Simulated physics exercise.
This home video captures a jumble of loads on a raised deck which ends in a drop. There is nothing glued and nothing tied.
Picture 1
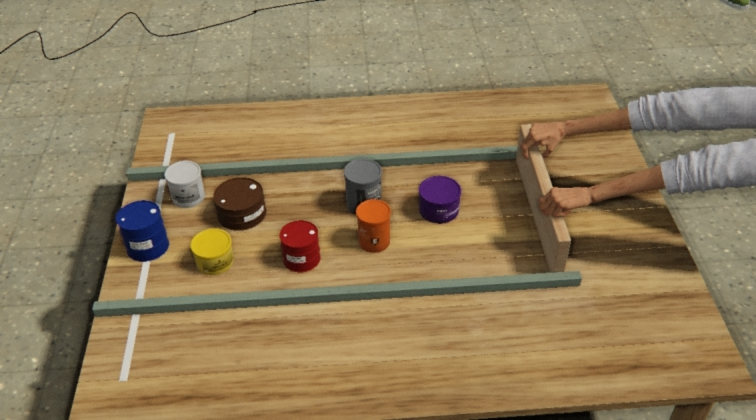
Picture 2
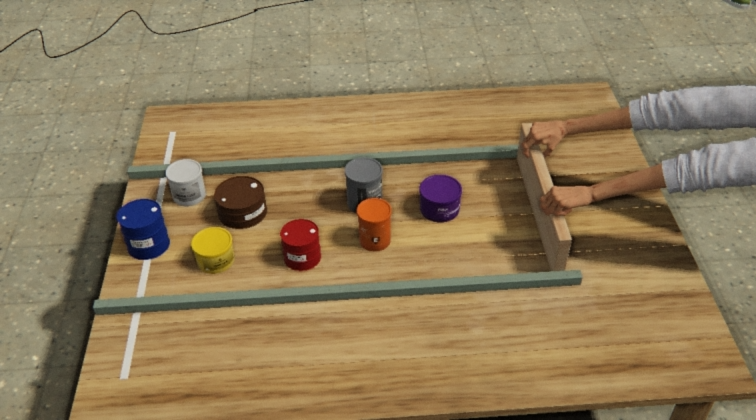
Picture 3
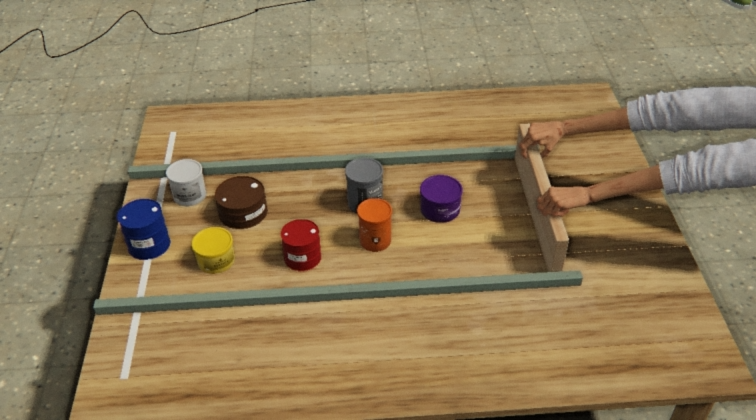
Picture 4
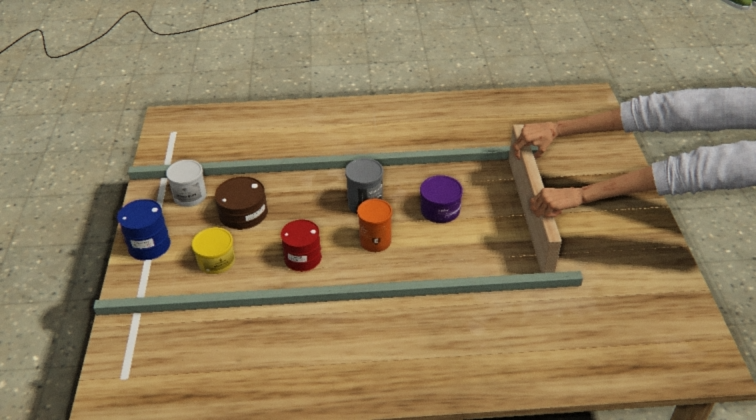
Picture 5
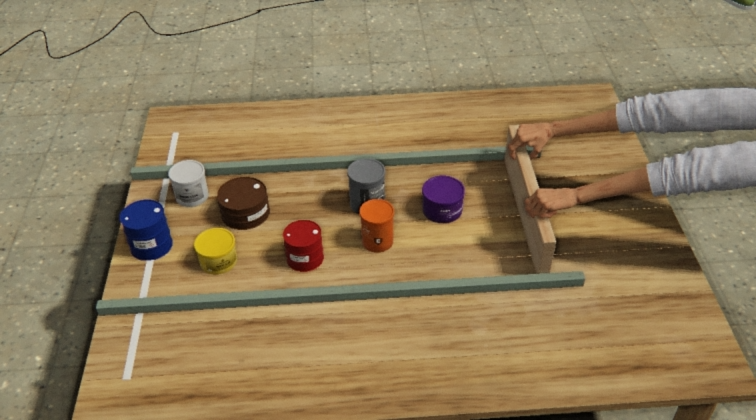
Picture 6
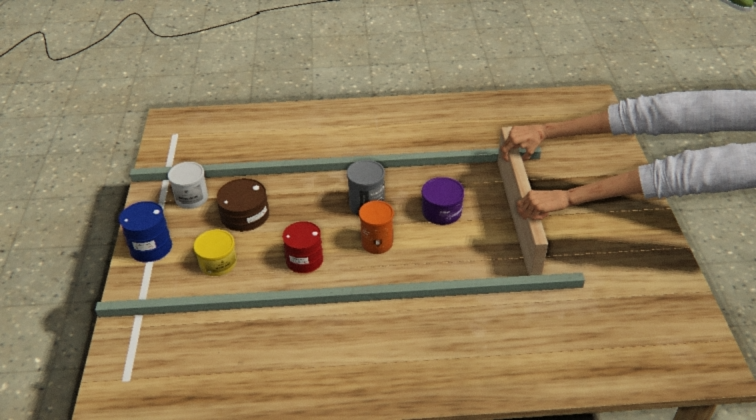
Two hands sliding a wooden plank slightly left between green rails on a table, with eight colourful containers standing still.
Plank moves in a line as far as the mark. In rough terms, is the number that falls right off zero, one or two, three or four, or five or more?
It is three or four.
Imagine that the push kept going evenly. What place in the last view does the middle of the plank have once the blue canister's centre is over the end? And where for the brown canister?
First near (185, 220), second near (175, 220).
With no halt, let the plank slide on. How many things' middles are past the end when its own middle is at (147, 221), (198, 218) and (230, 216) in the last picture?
Taking the places in turn, the counts are 4, 0 and 0.
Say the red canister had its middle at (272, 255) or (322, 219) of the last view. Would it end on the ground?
Well, in both cases in turn, the red canister stays where it is and then does not stay.
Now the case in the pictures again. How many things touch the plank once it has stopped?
That makes 4.
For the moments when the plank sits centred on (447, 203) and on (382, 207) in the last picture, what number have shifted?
The first count is 1, and then it's 3.
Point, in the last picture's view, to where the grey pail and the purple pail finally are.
Grey pail at (139, 193), purple pail at (131, 228).
Early on, none off yet; blue canister at rest near (146, 232); white pail at rest near (189, 186); yellow pail at rest near (216, 253).
Finally, the number that fall off is three or four; lost, brown canister, yellow pail, white pail and blue canister.
